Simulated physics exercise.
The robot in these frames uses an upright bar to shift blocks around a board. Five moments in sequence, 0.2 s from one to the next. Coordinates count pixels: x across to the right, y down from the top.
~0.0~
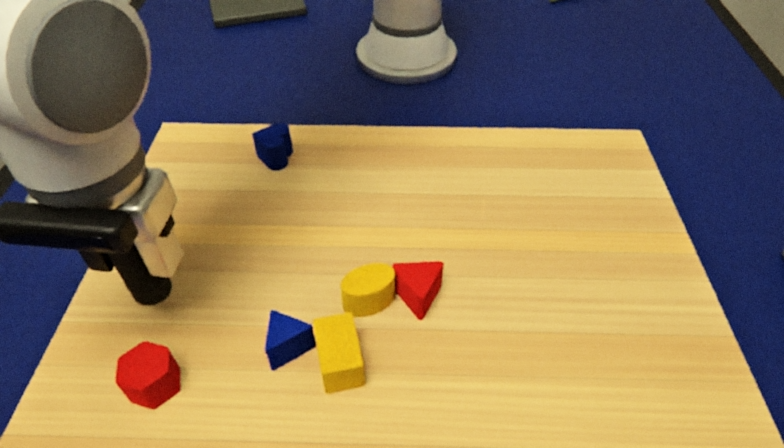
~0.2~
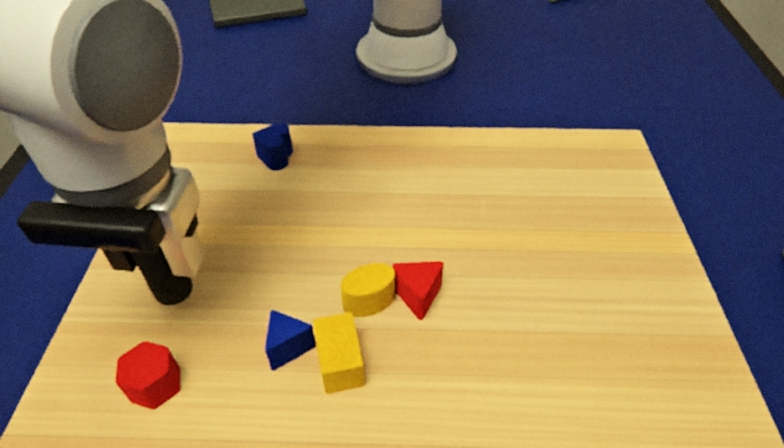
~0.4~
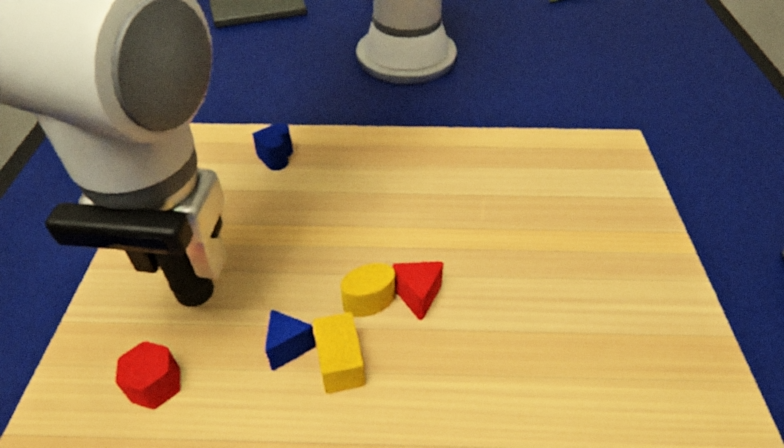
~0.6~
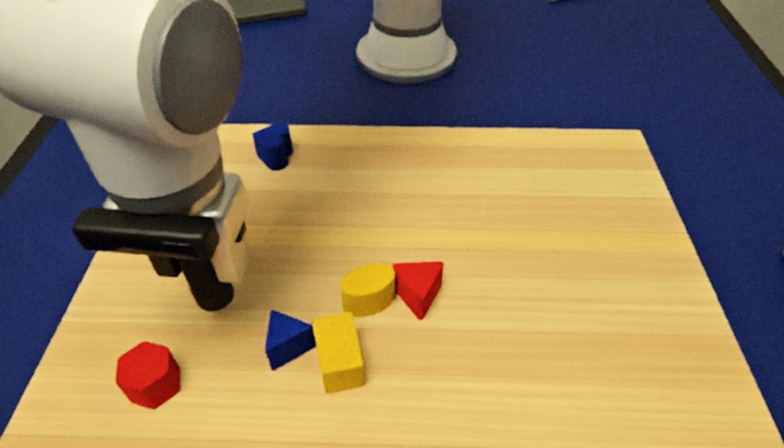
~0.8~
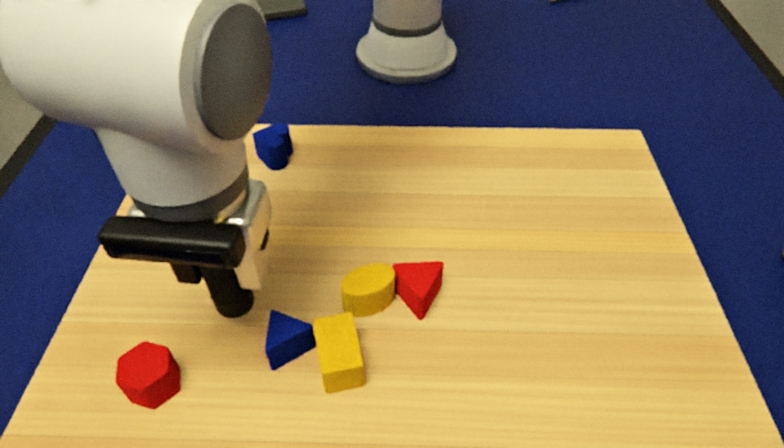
A robot arm with a dark upright bar moved slowly rightward across the left side of a wooden board, above a red hexagonal block, while the red, yellow and blue blocks stayed still.
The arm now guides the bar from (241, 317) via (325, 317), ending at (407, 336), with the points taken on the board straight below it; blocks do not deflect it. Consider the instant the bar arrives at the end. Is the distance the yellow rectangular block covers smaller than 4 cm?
I believe so.
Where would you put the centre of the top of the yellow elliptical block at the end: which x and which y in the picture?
Its top centre lands on (400, 272).
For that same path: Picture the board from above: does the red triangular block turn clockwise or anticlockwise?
Its spin: Clockwise.
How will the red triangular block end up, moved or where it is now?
The red triangular block will not stay where it is.
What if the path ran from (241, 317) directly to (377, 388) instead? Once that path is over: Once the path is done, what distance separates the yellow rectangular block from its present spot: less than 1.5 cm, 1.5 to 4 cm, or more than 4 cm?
Over 4 cm.
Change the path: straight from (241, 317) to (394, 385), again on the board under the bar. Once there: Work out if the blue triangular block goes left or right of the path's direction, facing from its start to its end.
Displaced right.
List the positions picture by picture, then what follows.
Bar tip at (154, 292); block tops, blue triangular block at (283, 328); yellow rectangular block at (337, 341); yellow elliptical block at (368, 278); red triangular block at (419, 274), in the first frame.
Bar at (175, 291); blocks unchanged, in the second frame.
Bar at (195, 293); blocks unchanged, in the third frame.
Bar at (216, 297); blocks unchanged, in the fourth frame.
Bar at (236, 304); blue triangular block at (283, 328); yellow rectangular block at (337, 341); yellow elliptical block at (368, 278); red triangular block at (419, 274), in the fifth frame.
On the path given first. One third of the way, bar at (294, 302); nothing pushed yet.
Two thirds of the way, bar at (353, 308); yellow rectangular block at (342, 344), turned 10° clockwise; yellow elliptical block at (387, 273), turned 30° anticlockwise; red triangular block at (426, 269), turned 30° clockwise.
At the end, bar at (408, 323); blue triangular block in place; yellow rectangular block at (345, 347), turned 25° clockwise; yellow elliptical block at (400, 272), turned 70° anticlockwise; red triangular block at (435, 266), turned 35° clockwise.
